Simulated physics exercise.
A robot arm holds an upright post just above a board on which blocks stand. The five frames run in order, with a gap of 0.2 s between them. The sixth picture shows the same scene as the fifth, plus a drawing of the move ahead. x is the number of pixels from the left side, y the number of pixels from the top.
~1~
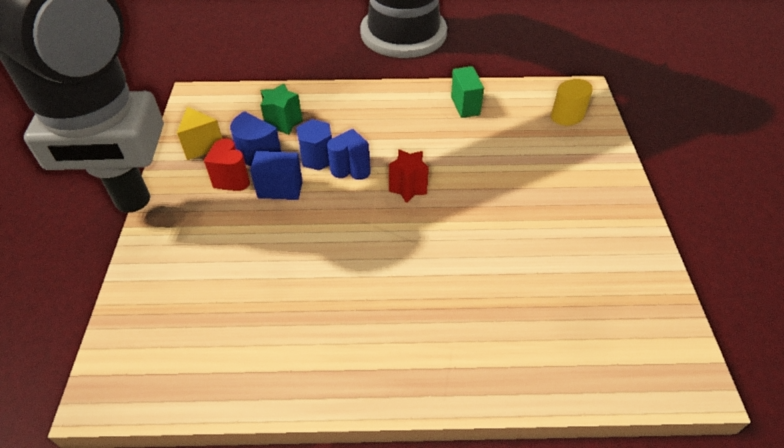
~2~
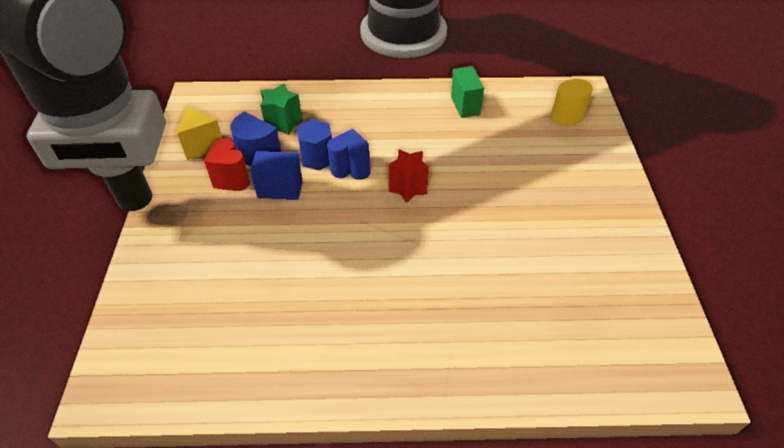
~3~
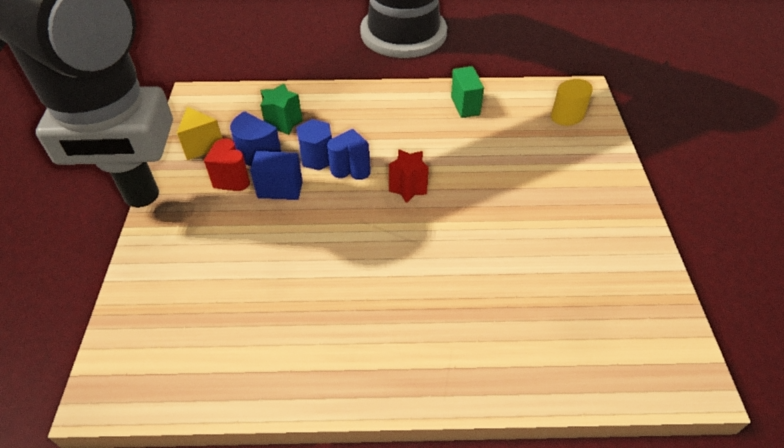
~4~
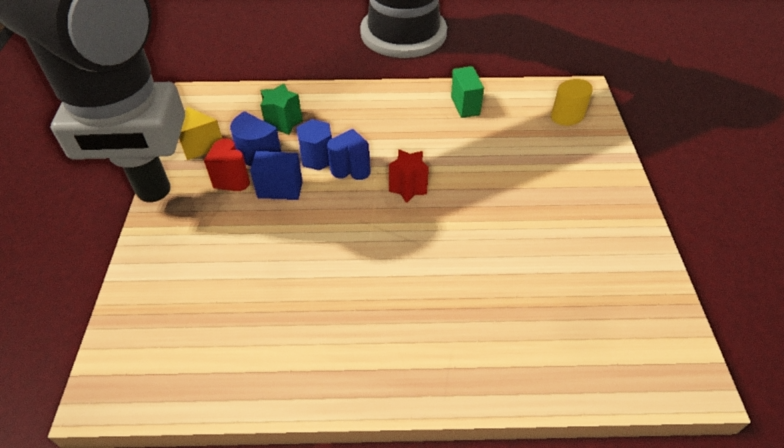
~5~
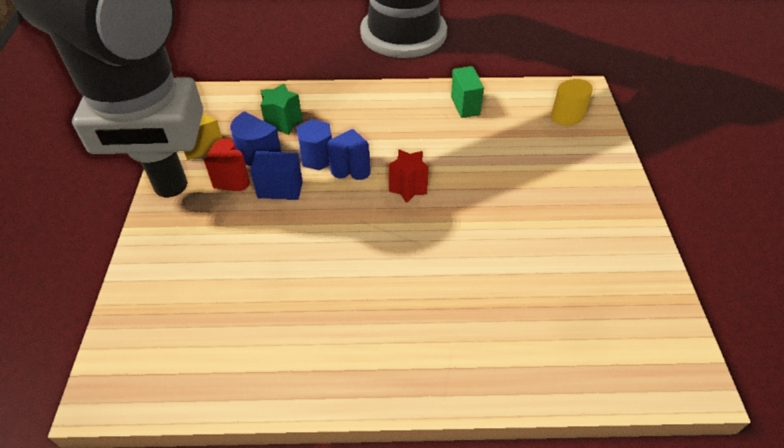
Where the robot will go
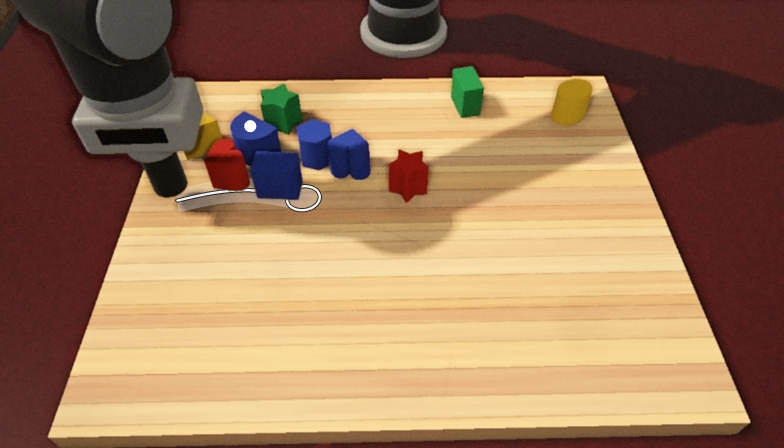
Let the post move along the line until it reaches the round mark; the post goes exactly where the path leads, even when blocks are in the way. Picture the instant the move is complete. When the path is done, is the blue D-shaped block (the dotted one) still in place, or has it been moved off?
Once the path ends, it is somewhere new.
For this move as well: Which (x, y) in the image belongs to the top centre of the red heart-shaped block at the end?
It will likely be found at (265, 142).
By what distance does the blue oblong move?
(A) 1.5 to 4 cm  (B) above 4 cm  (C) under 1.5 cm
My pick is B.
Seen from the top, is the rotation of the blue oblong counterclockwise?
Final answer: Yes.
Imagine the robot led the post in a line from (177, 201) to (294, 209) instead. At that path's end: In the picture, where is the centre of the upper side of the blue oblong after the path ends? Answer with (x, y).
I'd expect the centre of its top face to be at (308, 155).
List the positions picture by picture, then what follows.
In the first frame, post's lower end (134, 202); red heart-shaped block (224, 152); blue D-shaped block (250, 126); blue oblong (274, 161); blue heart-shaped block (349, 142).
In the second frame, post (136, 200); blocks still.
In the third frame, post (143, 197); blocks still.
In the fourth frame, post (155, 192); blocks still.
In the fifth frame, post (172, 187); red heart-shaped block (224, 152); blue D-shaped block (250, 126); blue oblong (274, 161); blue heart-shaped block (349, 142).
Drawn move, from (177, 201) over (221, 192) and (263, 191) to (303, 198); the dot is on the blue D-shaped block.
The first path, step by step. One third of the way, post (217, 178); red heart-shaped block (242, 144), turned 25° anticlockwise; blue D-shaped block (255, 121); blue oblong (277, 160).
Two thirds of the way, post (260, 178); red heart-shaped block (264, 141), turned 90° anticlockwise; blue D-shaped block (258, 118); blue oblong (298, 158).
At the end, post (301, 185); red heart-shaped block (265, 142), turned 95° anticlockwise; blue D-shaped block (258, 118); blue oblong (329, 152), turned 55° anticlockwise; blue heart-shaped block (359, 135), turned 30° clockwise.
